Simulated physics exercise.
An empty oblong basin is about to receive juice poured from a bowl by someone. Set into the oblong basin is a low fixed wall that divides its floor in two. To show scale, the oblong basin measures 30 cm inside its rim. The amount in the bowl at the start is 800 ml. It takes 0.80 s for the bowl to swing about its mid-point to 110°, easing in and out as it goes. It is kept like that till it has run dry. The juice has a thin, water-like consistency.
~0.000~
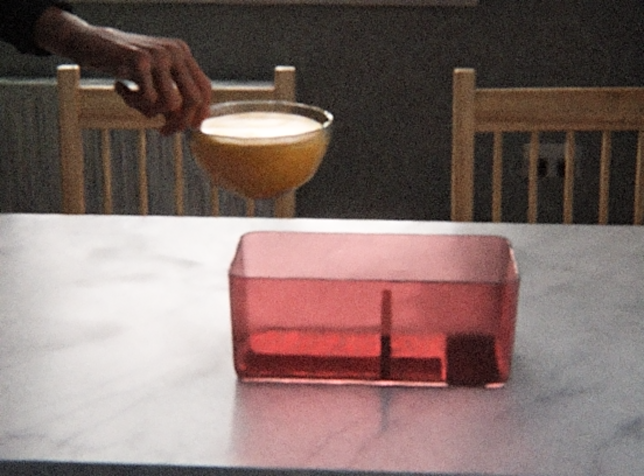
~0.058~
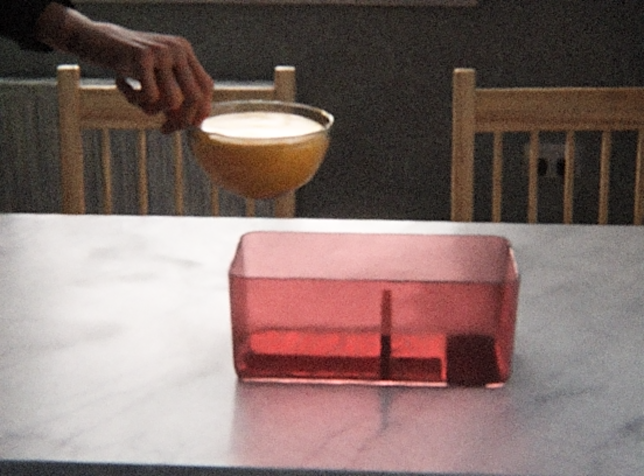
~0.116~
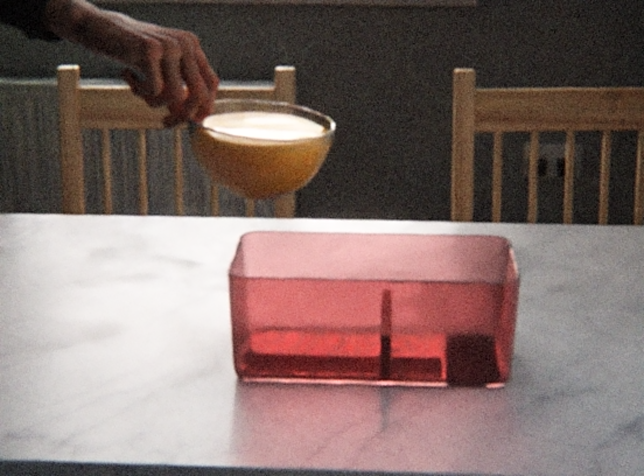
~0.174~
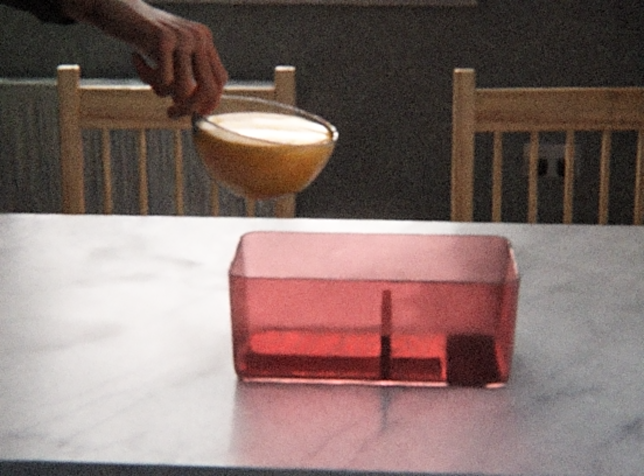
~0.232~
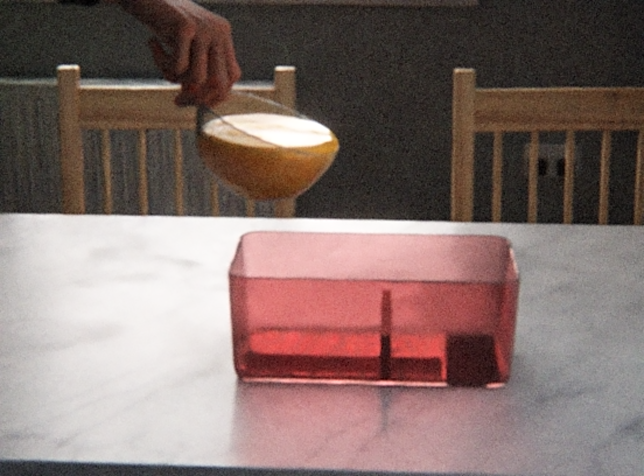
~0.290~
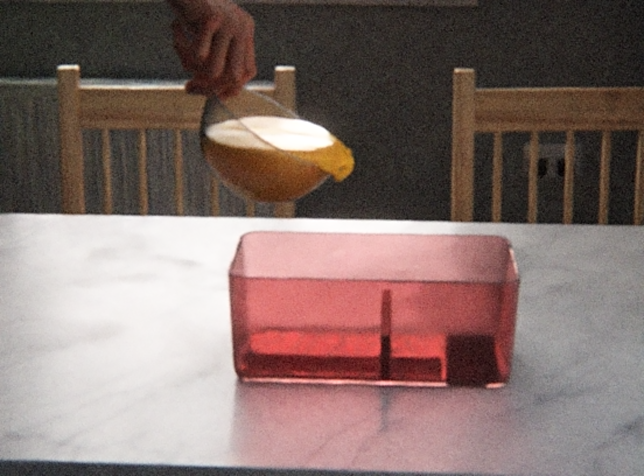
At a marble-topped table with wooden chairs behind it, a hand held a glass bowl of orange juice above a clear red basin, then tilted it rightward until juice began slipping over the rim.
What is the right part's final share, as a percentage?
About 38 per cent.
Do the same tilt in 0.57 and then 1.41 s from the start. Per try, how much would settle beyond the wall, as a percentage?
The first try gives around 30 percent, the second around 55 percent.
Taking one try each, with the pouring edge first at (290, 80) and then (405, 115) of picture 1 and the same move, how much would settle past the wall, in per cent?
Some 10 and 85 per cent, in that order.
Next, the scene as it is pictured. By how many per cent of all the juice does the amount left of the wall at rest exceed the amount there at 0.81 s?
Close to 1% of the whole.
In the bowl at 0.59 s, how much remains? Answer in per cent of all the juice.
About 16 percent.
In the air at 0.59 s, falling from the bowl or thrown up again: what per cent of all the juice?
About 24 per cent.
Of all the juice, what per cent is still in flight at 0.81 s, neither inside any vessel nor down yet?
About 3 % of the total.
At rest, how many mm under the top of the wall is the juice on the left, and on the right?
The left side gives some 30 mm, the right side some 34 mm.
Then, 0.59 s in, the tilt is 93° and 15 per cent is still to pour, 25 is left of the wall and 35 right of it.
Then, 0.81 s in, the tilt is 110° and 0 per cent is still to pour, 59 is left of the wall and 38 right of it.
Then, 1.05 s in, the tilt is 110° and 0 per cent is still to pour, 60 is left of the wall and 38 right of it.
Then, 1.30 s in, the tilt is 110° and 0 per cent is still to pour, 60 is left of the wall and 38 right of it.
Finally, 60 per cent lies left of the wall, 38 right of it and 2 outside.
